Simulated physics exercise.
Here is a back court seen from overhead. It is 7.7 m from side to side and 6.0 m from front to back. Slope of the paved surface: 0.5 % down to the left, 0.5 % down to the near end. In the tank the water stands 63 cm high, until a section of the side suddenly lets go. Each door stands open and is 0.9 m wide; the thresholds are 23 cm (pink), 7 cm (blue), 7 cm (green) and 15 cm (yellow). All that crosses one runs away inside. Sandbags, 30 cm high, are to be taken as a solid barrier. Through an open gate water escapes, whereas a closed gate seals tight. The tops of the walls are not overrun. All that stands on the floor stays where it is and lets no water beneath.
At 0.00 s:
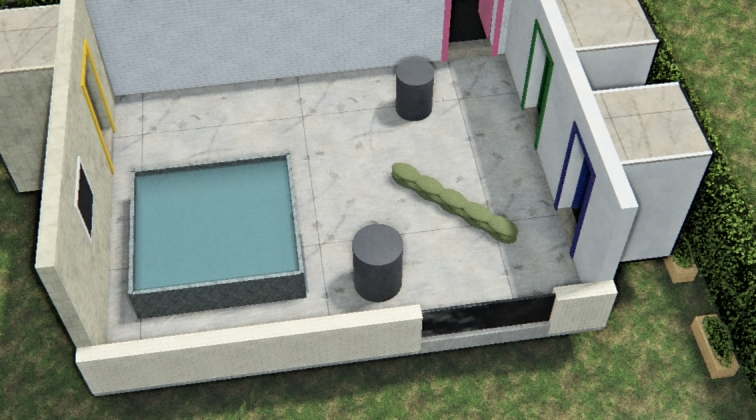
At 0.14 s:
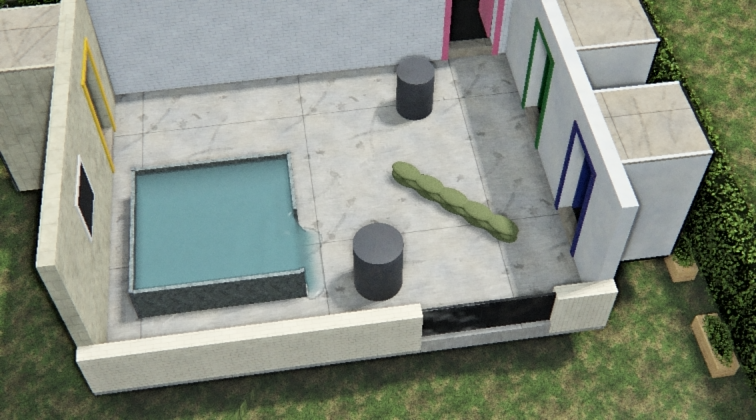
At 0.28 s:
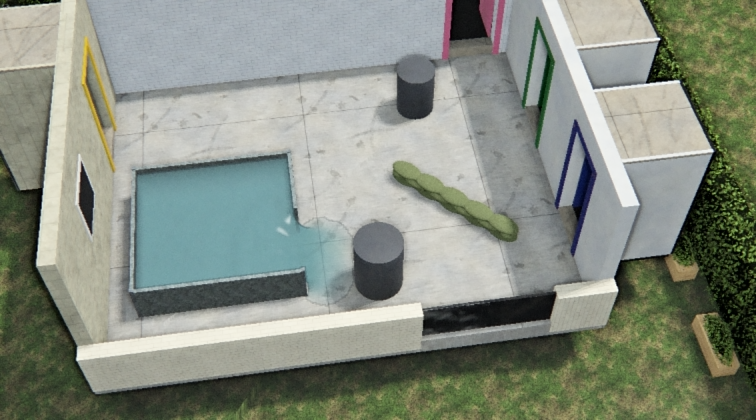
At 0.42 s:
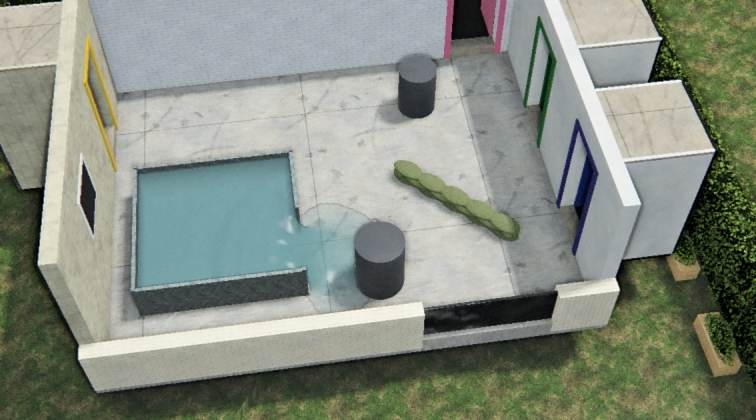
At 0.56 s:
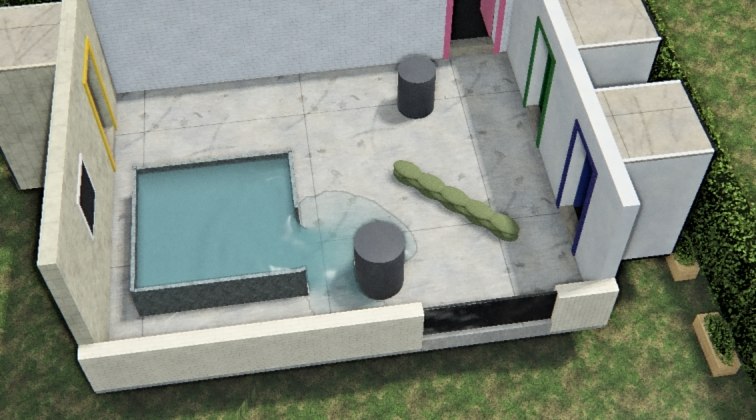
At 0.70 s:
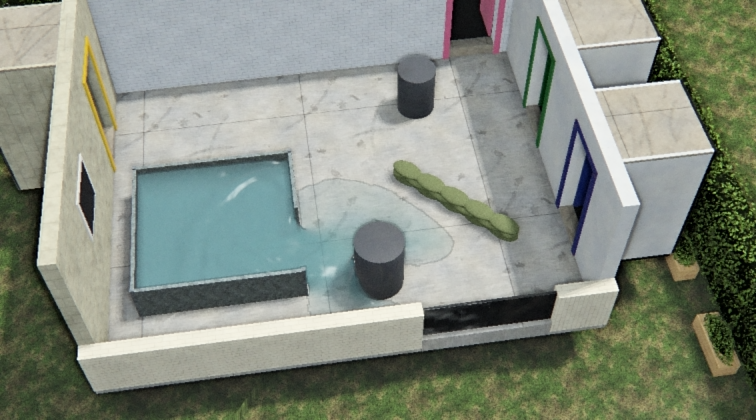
A walled courtyard holds a tank whose water pours out rightward and spreads around a dark cylinder.
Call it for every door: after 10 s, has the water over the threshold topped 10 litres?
Pink door not topped, blue door topped, green door not topped, yellow door not topped.
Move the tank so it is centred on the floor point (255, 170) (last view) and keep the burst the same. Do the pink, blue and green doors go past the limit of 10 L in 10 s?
Pink stays inside, blue goes beyond, green goes beyond, judged against that limit.
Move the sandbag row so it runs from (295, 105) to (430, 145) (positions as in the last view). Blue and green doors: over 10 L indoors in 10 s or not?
So the blue door comes out too high while the green door comes out too high.
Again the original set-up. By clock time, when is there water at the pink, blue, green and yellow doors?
So, pink at 5.0 s, then blue at 2.6 s, green at 4.0 s, and yellow at 6.0 s.
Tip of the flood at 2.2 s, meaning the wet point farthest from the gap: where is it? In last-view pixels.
(583, 305).
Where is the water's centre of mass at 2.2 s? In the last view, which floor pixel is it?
The water is centred near (280, 248).
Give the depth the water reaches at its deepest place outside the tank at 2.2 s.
Up to near 44 cm.
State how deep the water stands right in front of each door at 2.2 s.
Depths: Pink door 0 cm, blue door 1 cm, green door 0 cm, yellow door 0 cm.
After 1.4 s water covers 20 % of the floor and is deepest (48 cm) near (352, 269); pink door not reached, blue door not reached, green door not reached, yellow door not reached.
After 2.2 s water covers 30 % of the floor and is deepest (44 cm) near (352, 269); pink door not reached, blue door not reached, green door not reached, yellow door not reached.
After 3.5 s water covers 55 % of the floor and is deepest (36 cm) near (574, 278); pink door not reached, blue door 10 cm at the sill, 1 L in, green door not reached, yellow door not reached.
After 6.0 s water covers 85 % of the floor and is deepest (26 cm) near (412, 193); pink door 10 cm at the sill, 0 L in, blue door 14 cm at the sill, 72 L in, green door 3 cm at the sill, 0 L in, yellow door 2 cm at the sill, 0 L in.
After 10.0 s water covers 95 % of the floor and is deepest (17 cm) near (116, 122); pink door 5 cm at the sill, 0 L in, blue door 9 cm at the sill, 145 L in, green door 4 cm at the sill, 0 L in, yellow door 16 cm at the sill, 0 L in.
